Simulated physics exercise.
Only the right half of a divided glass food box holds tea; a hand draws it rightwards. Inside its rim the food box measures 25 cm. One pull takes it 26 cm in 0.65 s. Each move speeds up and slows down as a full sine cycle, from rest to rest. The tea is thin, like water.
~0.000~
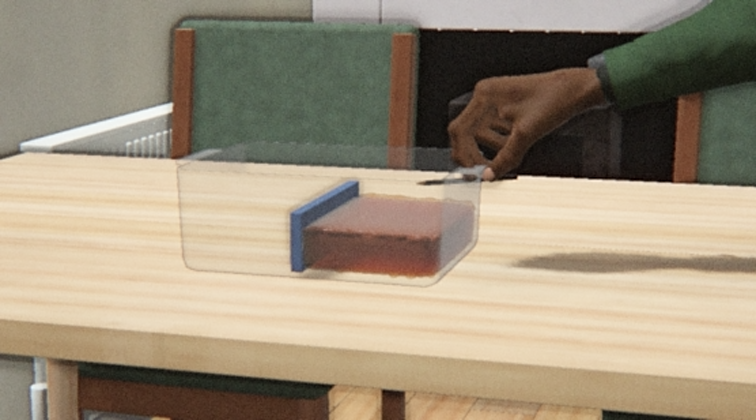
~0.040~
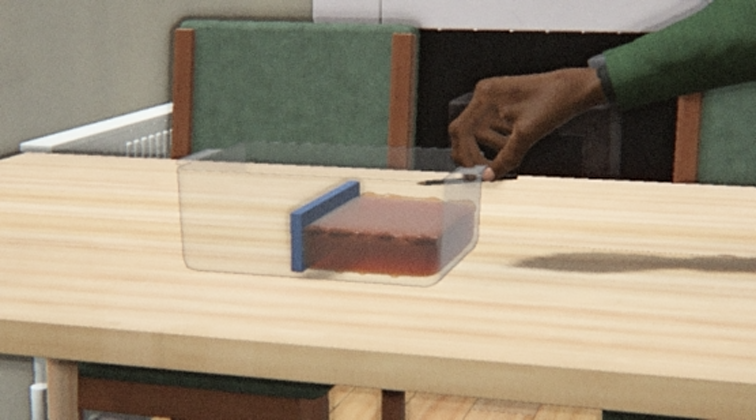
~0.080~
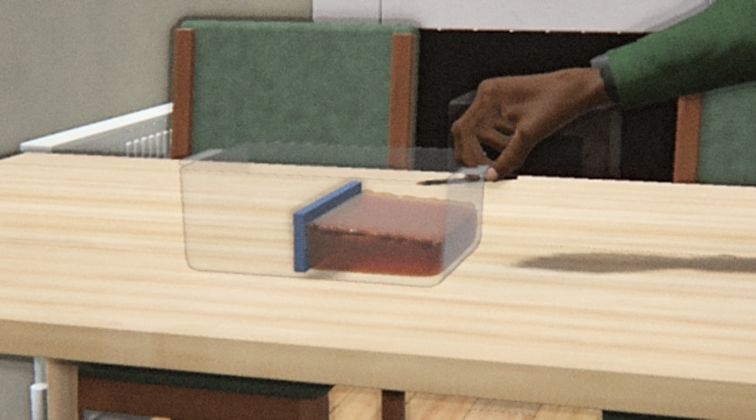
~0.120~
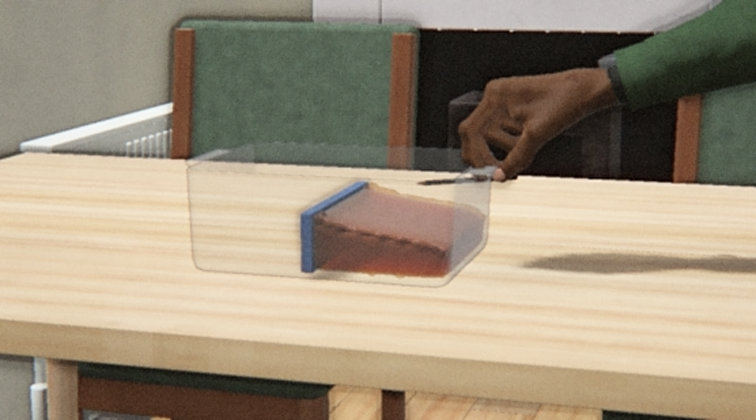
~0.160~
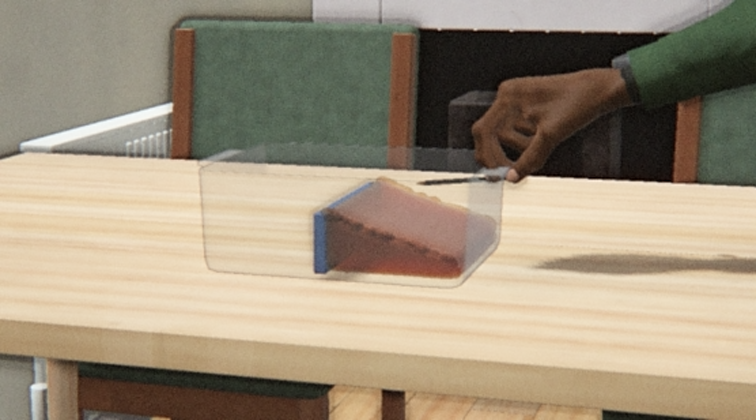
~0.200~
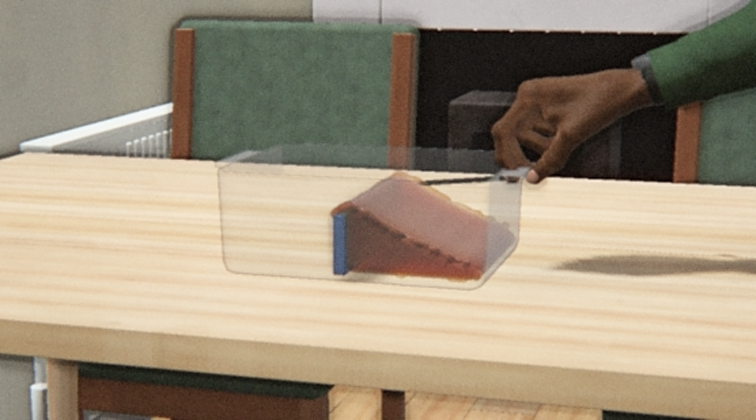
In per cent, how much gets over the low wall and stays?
About 19 per cent.
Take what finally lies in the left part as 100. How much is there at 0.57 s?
Near 60 in a hundred.
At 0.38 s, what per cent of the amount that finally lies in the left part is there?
Some 60 per cent.
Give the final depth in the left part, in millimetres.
About 10 mm.
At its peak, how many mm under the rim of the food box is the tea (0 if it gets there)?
Some 0 mm.
By 0.38 s it has gone 18 cm; 12 per cent is on the left side and 0 is out of the food box.
By 0.57 s it has gone 26 cm; 12 per cent is on the left side and 2 is out of the food box.
By 0.75 s it has gone 26 cm; 12 per cent is on the left side and 3 is out of the food box.
By 0.94 s it has gone 26 cm; 18 per cent is on the left side and 3 is out of the food box.
At rest 19 per cent is on the left side and 3 is out of the food box.
